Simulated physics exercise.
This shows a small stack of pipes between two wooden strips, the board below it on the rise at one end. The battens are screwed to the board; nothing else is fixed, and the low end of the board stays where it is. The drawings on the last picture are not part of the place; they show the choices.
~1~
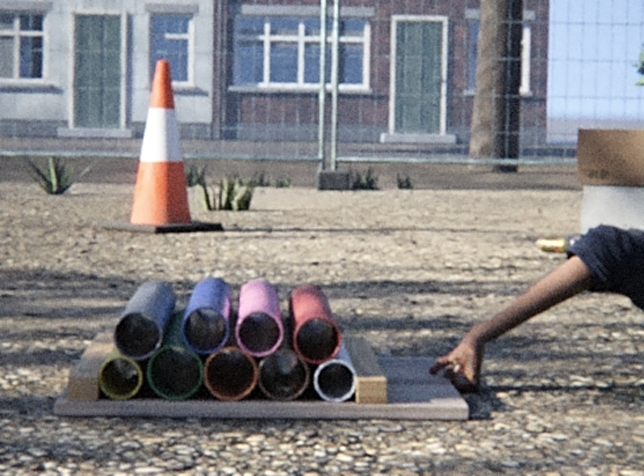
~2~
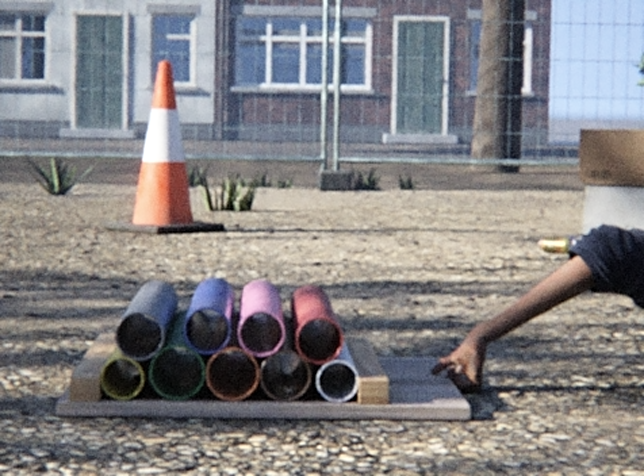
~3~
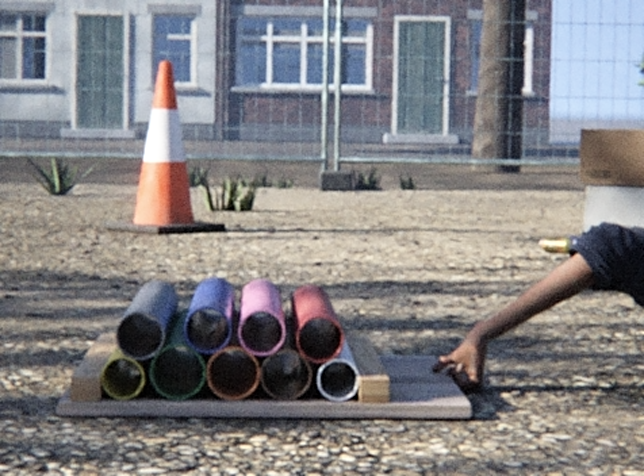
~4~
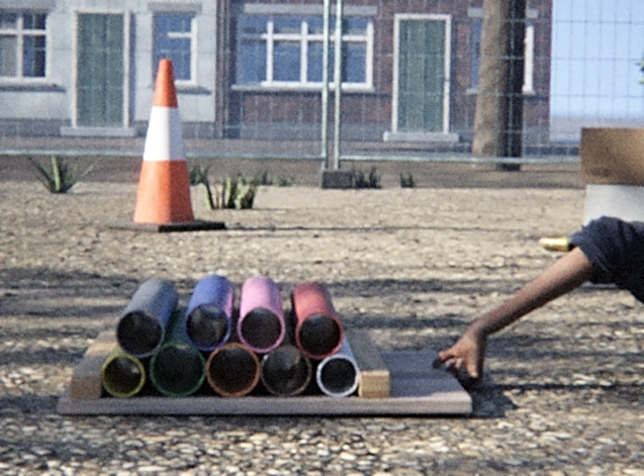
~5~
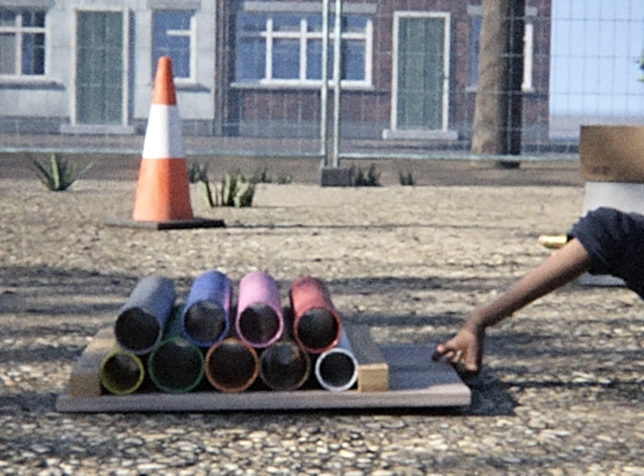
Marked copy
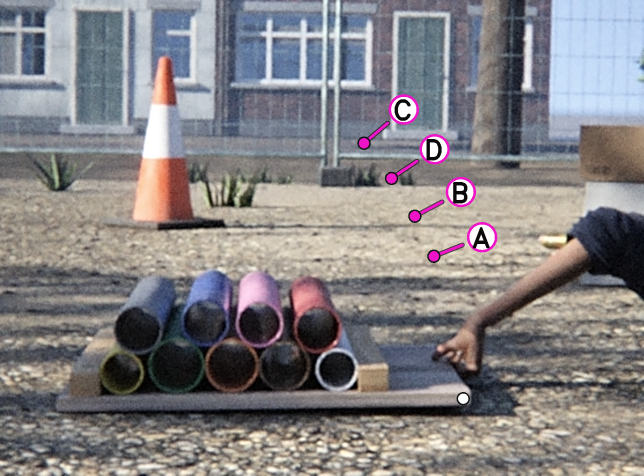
The footage shows colourful pipes stacked in two rows between wooden strips on a board, with a traffic cone and fencing behind. A hand reaching from the right stays at the board's end, and the board and pipes barely shift.
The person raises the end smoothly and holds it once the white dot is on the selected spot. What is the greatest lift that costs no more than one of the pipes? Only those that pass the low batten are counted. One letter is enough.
The highest mark that will do is B.
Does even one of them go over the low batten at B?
At B: Yes.
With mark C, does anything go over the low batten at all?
At C: Yes.
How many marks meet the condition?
The number is two.
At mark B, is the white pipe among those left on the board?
Yes.
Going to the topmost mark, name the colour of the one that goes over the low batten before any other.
It is the grey one.
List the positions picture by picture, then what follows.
The first picture shows grey pipe (138, 335); pink pipe (259, 333); red pipe (318, 340).
The second picture shows red pipe (320, 340); board (264, 373).
The third picture shows board (265, 372); white pipe (339, 380); brown pipe (286, 375).
The fourth picture shows board (265, 369); yellow pipe (123, 376); green pipe (178, 370).
The fifth picture shows board (264, 364); yellow pipe (122, 372); green pipe (176, 365).
On the marked copy, A at (434, 256); B at (415, 216); C at (364, 143); D at (392, 179); the white dot at (463, 399).
Taking B. A third of the way, board at 17°.
Two thirds of the way, board at 29°.
When it is over, board at 29°, one over the low batten (grey).
As for the rest, A one over the low batten (grey); C four over the low batten (blue, grey, pink, red); D three over the low batten (blue, grey, pink).
